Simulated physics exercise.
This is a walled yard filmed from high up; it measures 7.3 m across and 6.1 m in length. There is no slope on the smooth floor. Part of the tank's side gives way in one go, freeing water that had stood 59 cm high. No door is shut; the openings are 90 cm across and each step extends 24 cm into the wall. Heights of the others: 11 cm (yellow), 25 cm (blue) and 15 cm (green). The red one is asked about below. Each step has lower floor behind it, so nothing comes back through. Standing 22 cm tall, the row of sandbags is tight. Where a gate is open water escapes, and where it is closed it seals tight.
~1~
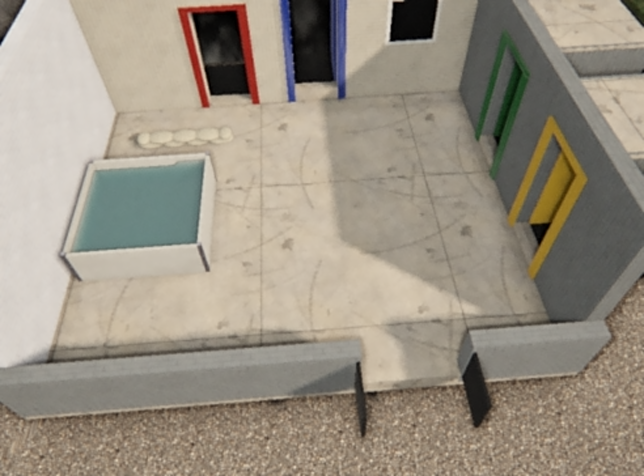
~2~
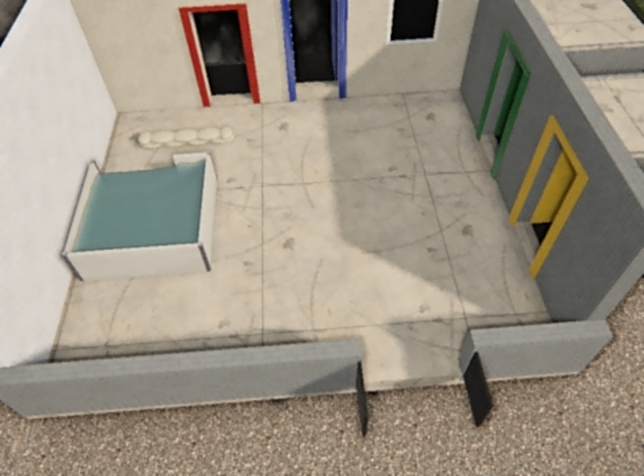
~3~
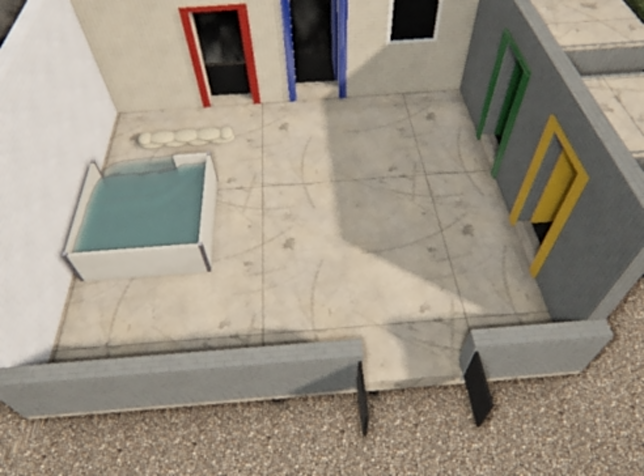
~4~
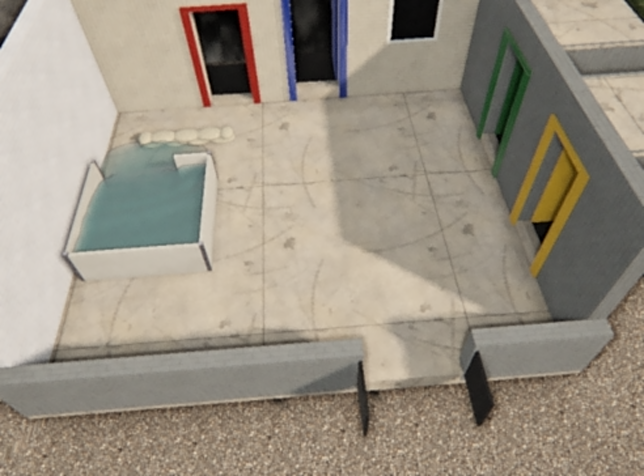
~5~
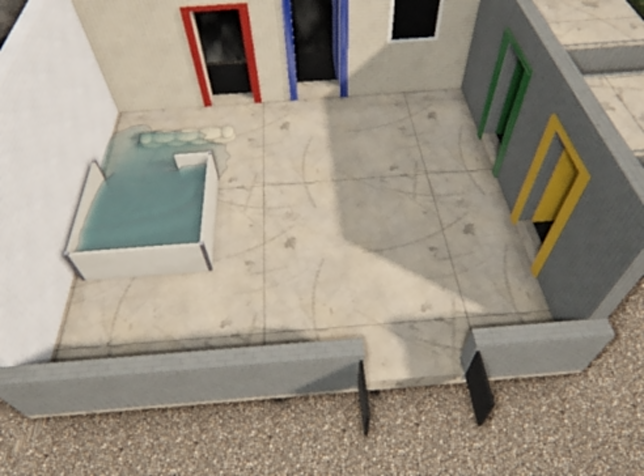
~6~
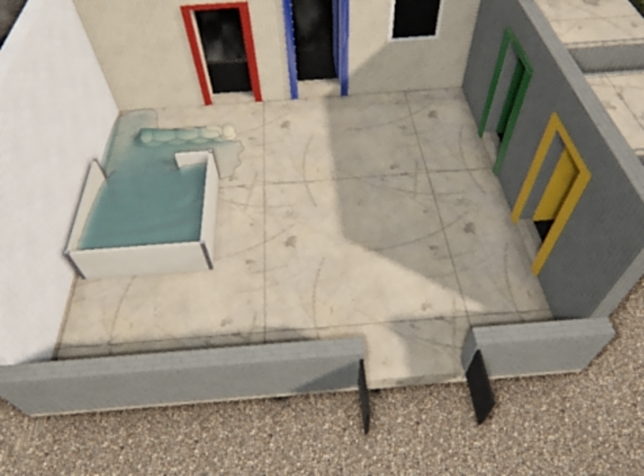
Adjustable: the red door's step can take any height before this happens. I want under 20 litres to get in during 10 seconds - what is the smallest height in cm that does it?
You would need about 7 cm.
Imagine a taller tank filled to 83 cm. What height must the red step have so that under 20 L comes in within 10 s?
Around 14.5 cm high.
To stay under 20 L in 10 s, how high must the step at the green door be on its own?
I'd raise green to close to 10.5 cm.
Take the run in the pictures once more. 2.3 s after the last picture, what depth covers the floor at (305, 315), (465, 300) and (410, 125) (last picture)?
The three readings, in order, are 0, 0 and 1 cm.
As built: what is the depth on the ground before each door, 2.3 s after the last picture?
Depths in cm - yellow: 0, red: 9, blue: 7, green: 0.
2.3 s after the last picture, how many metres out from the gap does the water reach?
Roughly 5.2 m.
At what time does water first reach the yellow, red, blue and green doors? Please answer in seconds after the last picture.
So yellow sees it at 4.0 s, red at 1.0 s, blue at 1.8 s and green at 3.4 s.
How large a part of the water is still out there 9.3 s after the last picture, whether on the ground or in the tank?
I'd put it at about 96 per cent.
Then, 0.7 s after the last picture water covers 15 % of the floor, deepest (54 cm) near (118, 115); it has not reached the red door.
Then, 2.3 s after the last picture water covers 40 % of the floor, deepest (30 cm) near (112, 138); 9 cm at the red door, 5 litres in over its 8 cm step.
Then, 9.3 s after the last picture water covers 85 % of the floor, deepest (11 cm) near (547, 348); 4 cm at the red door, 11 litres in over its 8 cm step.
At the red door as built, the water peaked near 13 cm, 1.3 s after the last picture.
Run again over the same 10 s with other heights there, 34 litres in over 5.5 cm, 15 litres over 7.5 cm. The limit of 20 litres is kept from about 7 cm up.
